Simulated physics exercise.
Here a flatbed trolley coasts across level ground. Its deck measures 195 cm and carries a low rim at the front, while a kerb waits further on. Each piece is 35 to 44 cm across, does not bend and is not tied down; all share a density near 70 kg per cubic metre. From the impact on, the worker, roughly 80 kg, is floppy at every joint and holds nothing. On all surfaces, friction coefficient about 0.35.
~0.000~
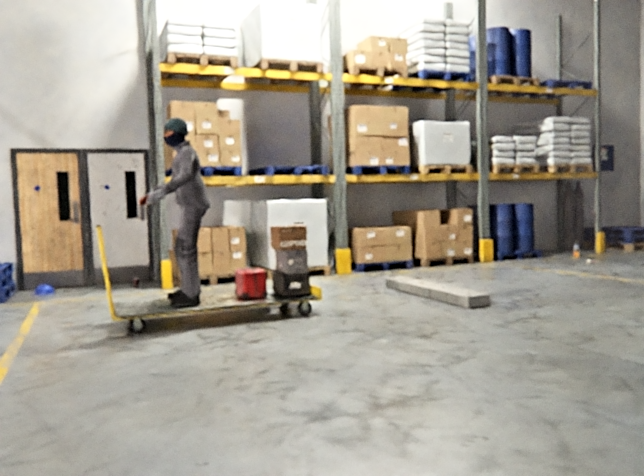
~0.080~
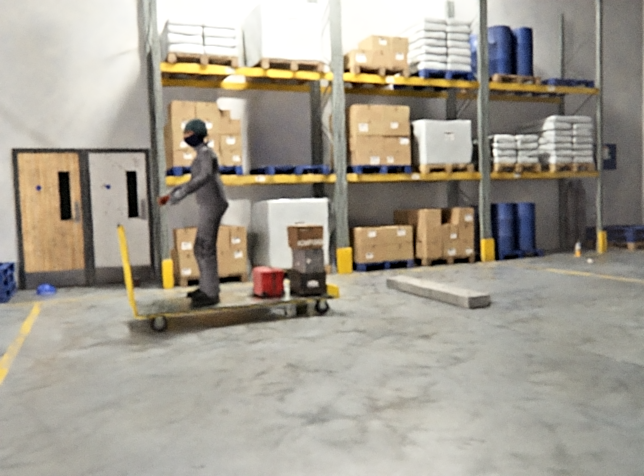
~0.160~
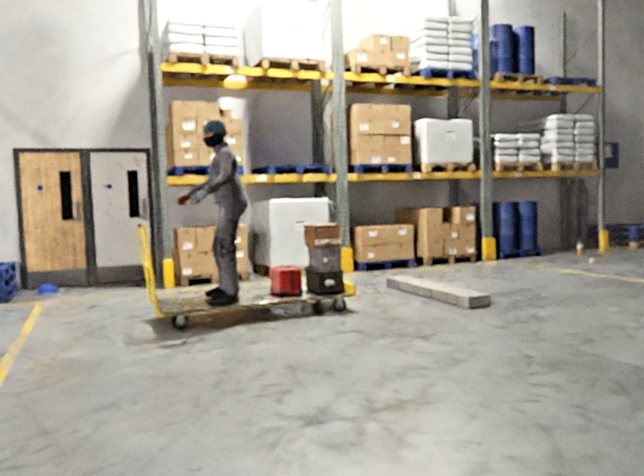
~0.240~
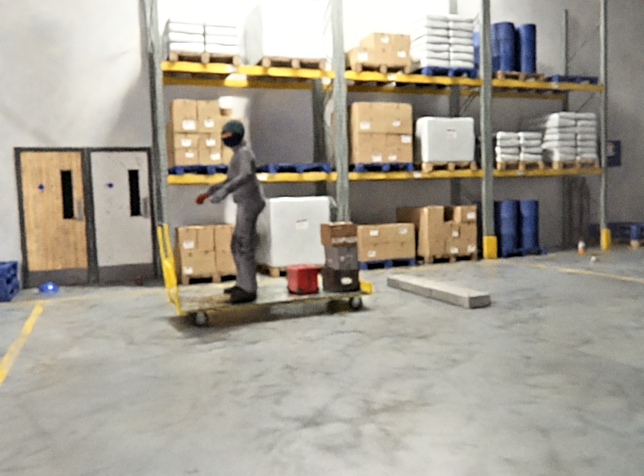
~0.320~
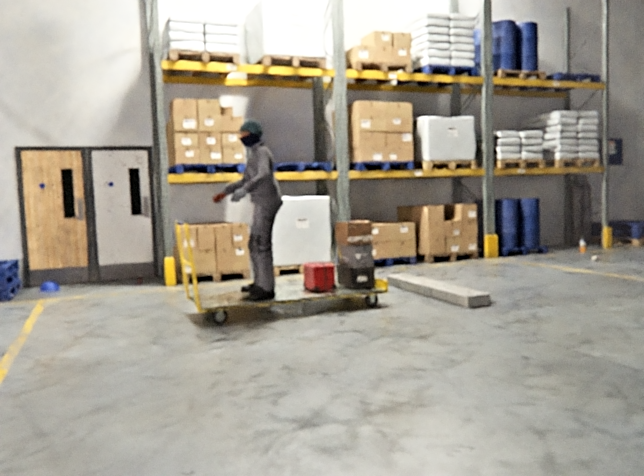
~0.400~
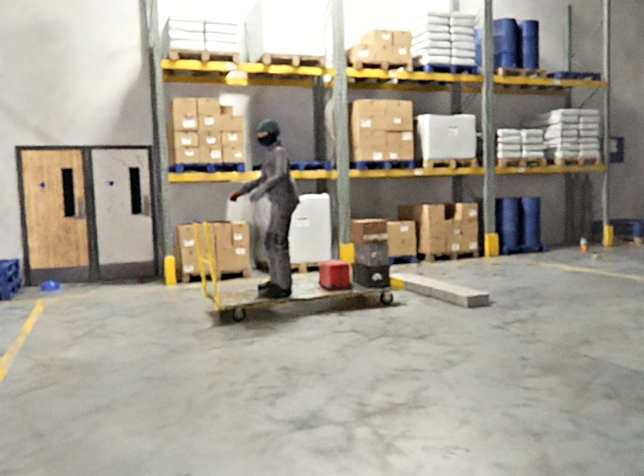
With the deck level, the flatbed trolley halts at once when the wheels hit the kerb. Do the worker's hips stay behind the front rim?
It is left off the deck.
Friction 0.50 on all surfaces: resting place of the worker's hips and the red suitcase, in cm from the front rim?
The hips would end 30 past the front rim, and the red one 50 behind it.
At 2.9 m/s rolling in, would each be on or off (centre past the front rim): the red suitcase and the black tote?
In that case the red one would stay put and the black one would stay put.
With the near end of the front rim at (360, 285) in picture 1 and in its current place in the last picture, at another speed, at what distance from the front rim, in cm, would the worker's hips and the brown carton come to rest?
Hips 40 behind, brown 50 past.
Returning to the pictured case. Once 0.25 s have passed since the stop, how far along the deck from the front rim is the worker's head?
The head is some 80 cm back from the front rim.
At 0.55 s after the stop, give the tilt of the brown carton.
Roughly 100 degrees.
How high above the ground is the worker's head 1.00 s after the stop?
Height: Approx. 50 cm above ground.
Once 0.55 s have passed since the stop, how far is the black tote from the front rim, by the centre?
Behind the rim, near 15 cm.
Impact comes at 0.63 s.
After 1.18 s the worker's hips are 1 cm behind the rim, near (427, 247) in the last picture's view.
After 1.63 s the worker's hips are 46 cm past the rim, near (461, 280) in the last picture's view.
After 2.6 s, past the rim, grey parcel, brown carton and the worker's hips; behind it, black tote and red suitcase.
